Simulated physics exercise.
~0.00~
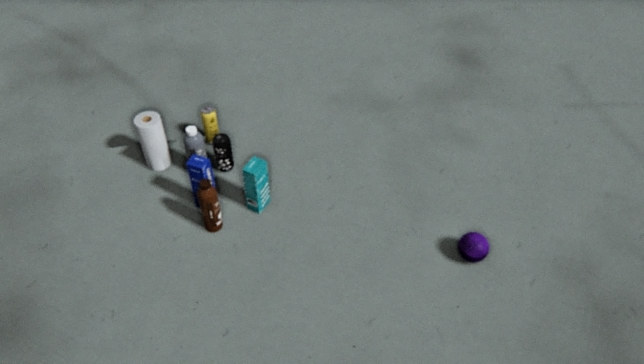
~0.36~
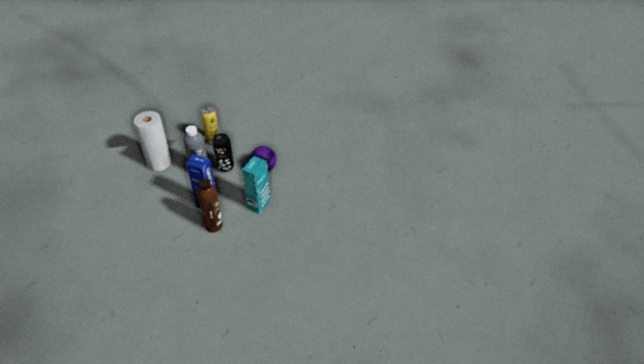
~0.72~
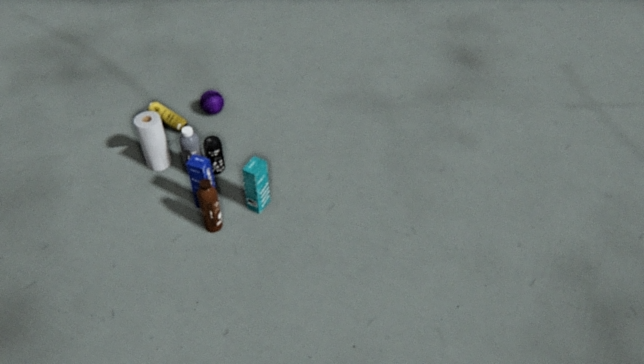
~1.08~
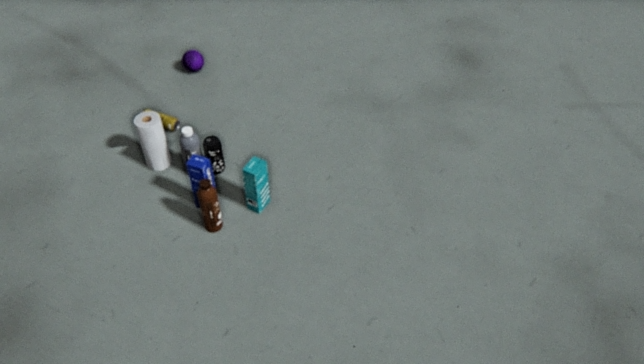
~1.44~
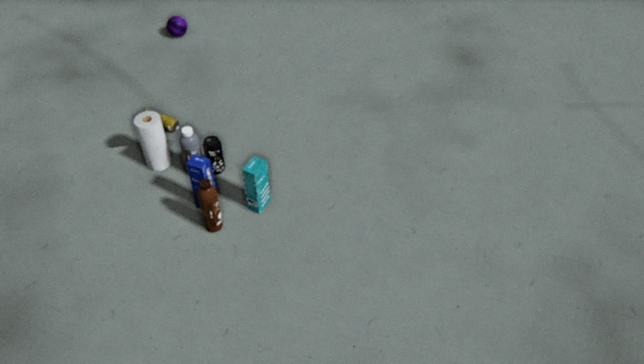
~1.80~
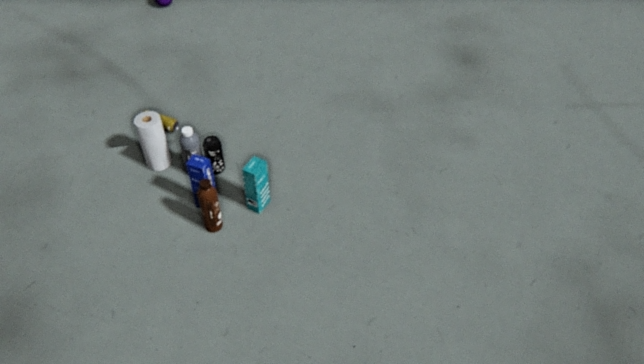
On a grey floor, a purple ball rolls left, topples a yellow can, and rolls away upward.
